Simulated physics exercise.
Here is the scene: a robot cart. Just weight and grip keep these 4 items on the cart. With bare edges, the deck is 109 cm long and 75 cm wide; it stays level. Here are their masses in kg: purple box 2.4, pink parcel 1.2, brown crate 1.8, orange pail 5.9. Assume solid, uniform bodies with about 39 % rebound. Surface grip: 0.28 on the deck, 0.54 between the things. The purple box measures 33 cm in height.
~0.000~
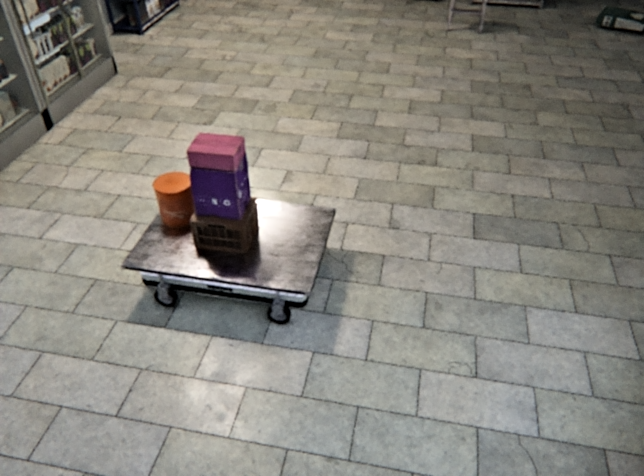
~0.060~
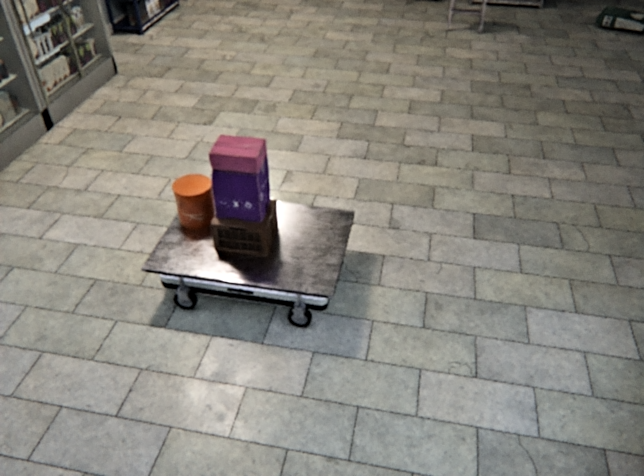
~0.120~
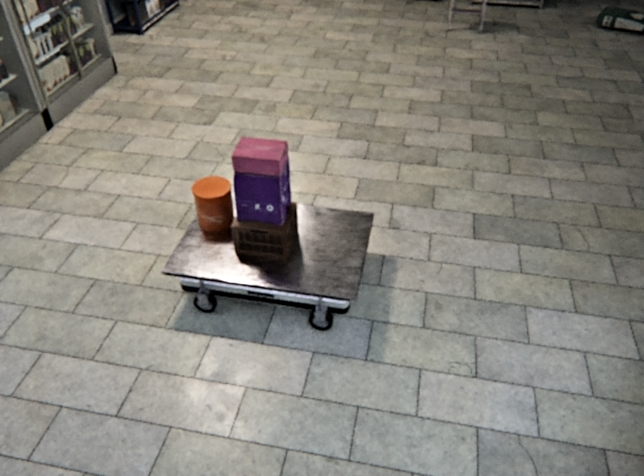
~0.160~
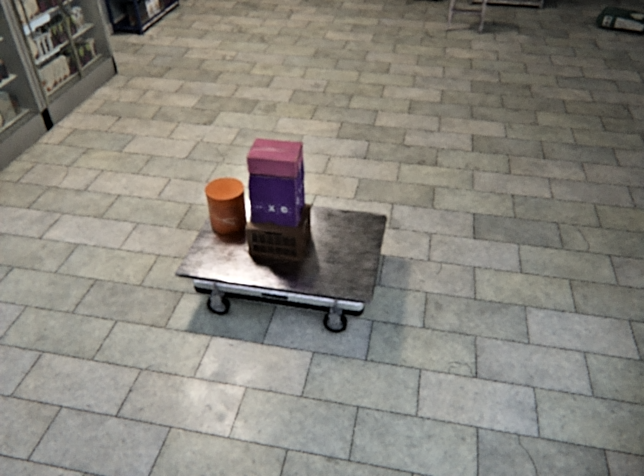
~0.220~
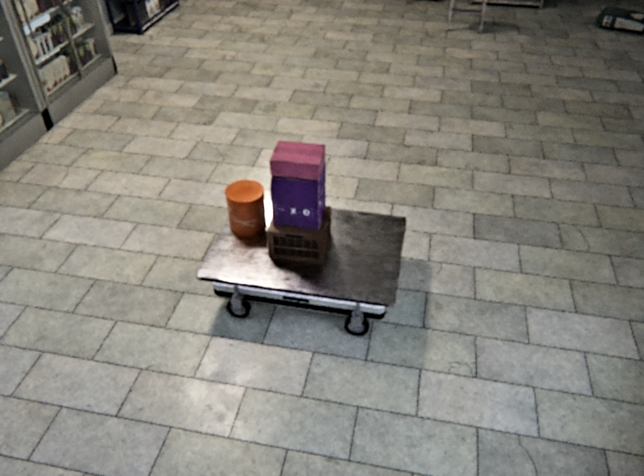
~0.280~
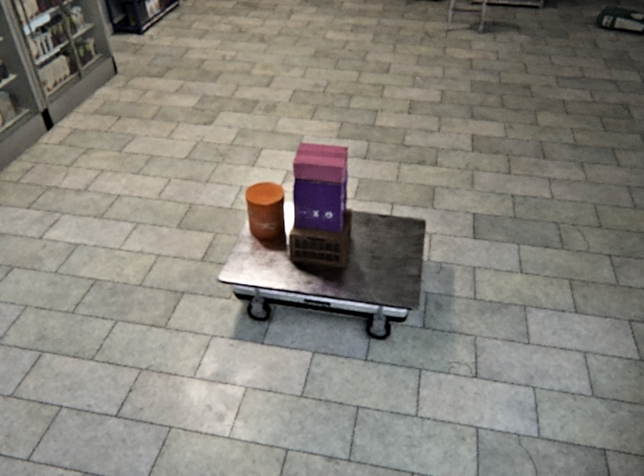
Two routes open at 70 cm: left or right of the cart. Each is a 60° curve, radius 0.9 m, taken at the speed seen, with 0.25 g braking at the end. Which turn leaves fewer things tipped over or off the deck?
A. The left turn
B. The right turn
Option A: The left turn.
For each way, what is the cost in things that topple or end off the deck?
A left turn gives 3, a right turn gives 4.
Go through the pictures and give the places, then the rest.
In the first frame, cart has run 0 cm; purple box (221, 184); pink parcel (217, 151).
In the second frame, cart has run 13 cm; brown crate (246, 225); orange pail (195, 202).
In the third frame, cart has run 25 cm; brown crate (266, 228); orange pail (214, 204).
In the fourth frame, cart has run 34 cm; brown crate (280, 229); orange pail (227, 206).
In the fifth frame, cart has run 46 cm; brown crate (300, 232); orange pail (247, 208).
In the sixth frame, cart has run 59 cm; purple box (321, 195); pink parcel (321, 162).
Turning left. By 0.78 s, cart has run 164 cm, turned 50°; purple box 35 cm from its spot near (507, 189); pink parcel 38 cm from its spot near (519, 160); brown crate 34 cm from its spot.
By 1.18 s, cart has run 240 cm, turned 60°; purple box, pink parcel and brown crate now off the deck; orange pail 26 cm from its spot.
When it is over (2.2 s), off the deck, purple box, pink parcel and brown crate; not toppled but over 10 cm from the start, orange pail.
Turning right instead, purple box, pink parcel, brown crate and orange pail tipped over or off the deck, 4 of 4 in all.
